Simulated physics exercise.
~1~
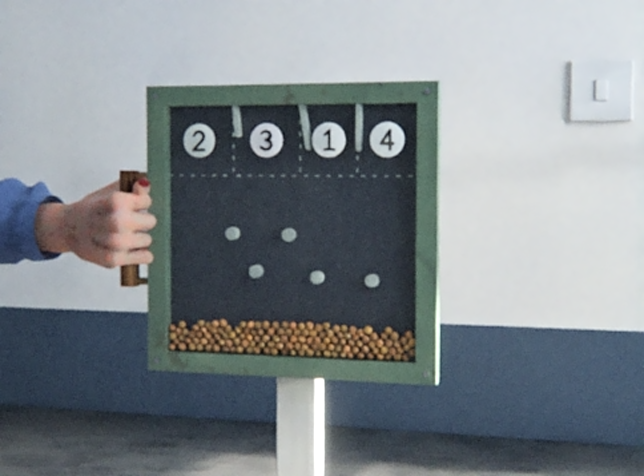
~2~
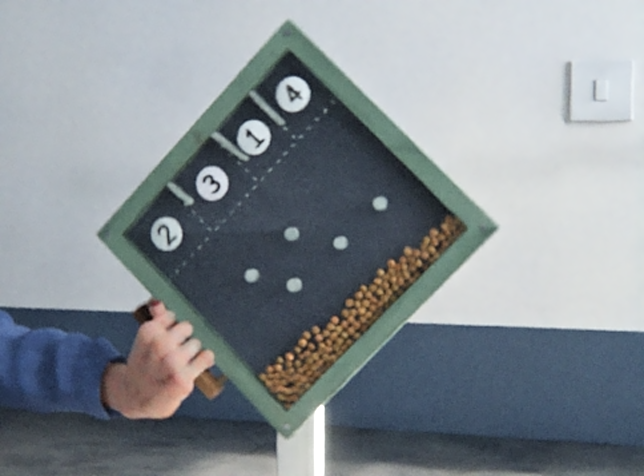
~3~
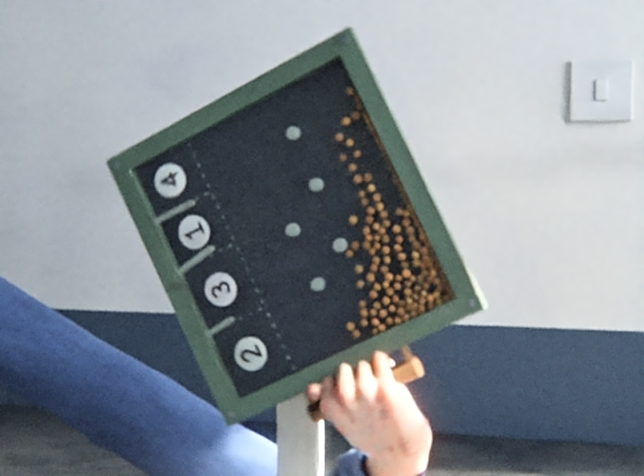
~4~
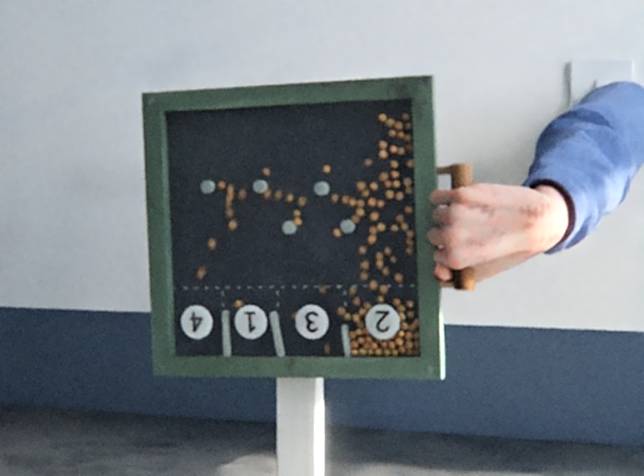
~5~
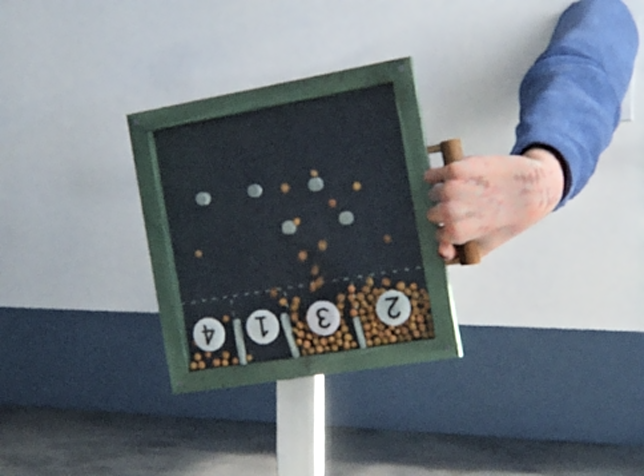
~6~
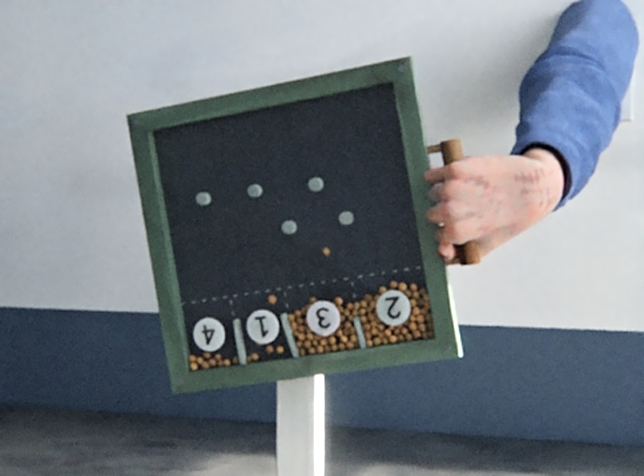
Small tan beads lie along the bottom of an upright green-framed case with a dark back, pale pegs and four numbered pockets at the top, while a blue-sleeved hand grips its handle at the left. The hand swings the case anticlockwise, and the beads bunch toward the lower right. As the case turns upside down, they spill down its right side into pocket two, some scattering left among the pegs. The case goes slightly past upside down and stops, tilted. Pockets two and three hold most of the beads, four has a few and one the fewest, as a last bead drops below the pegs.
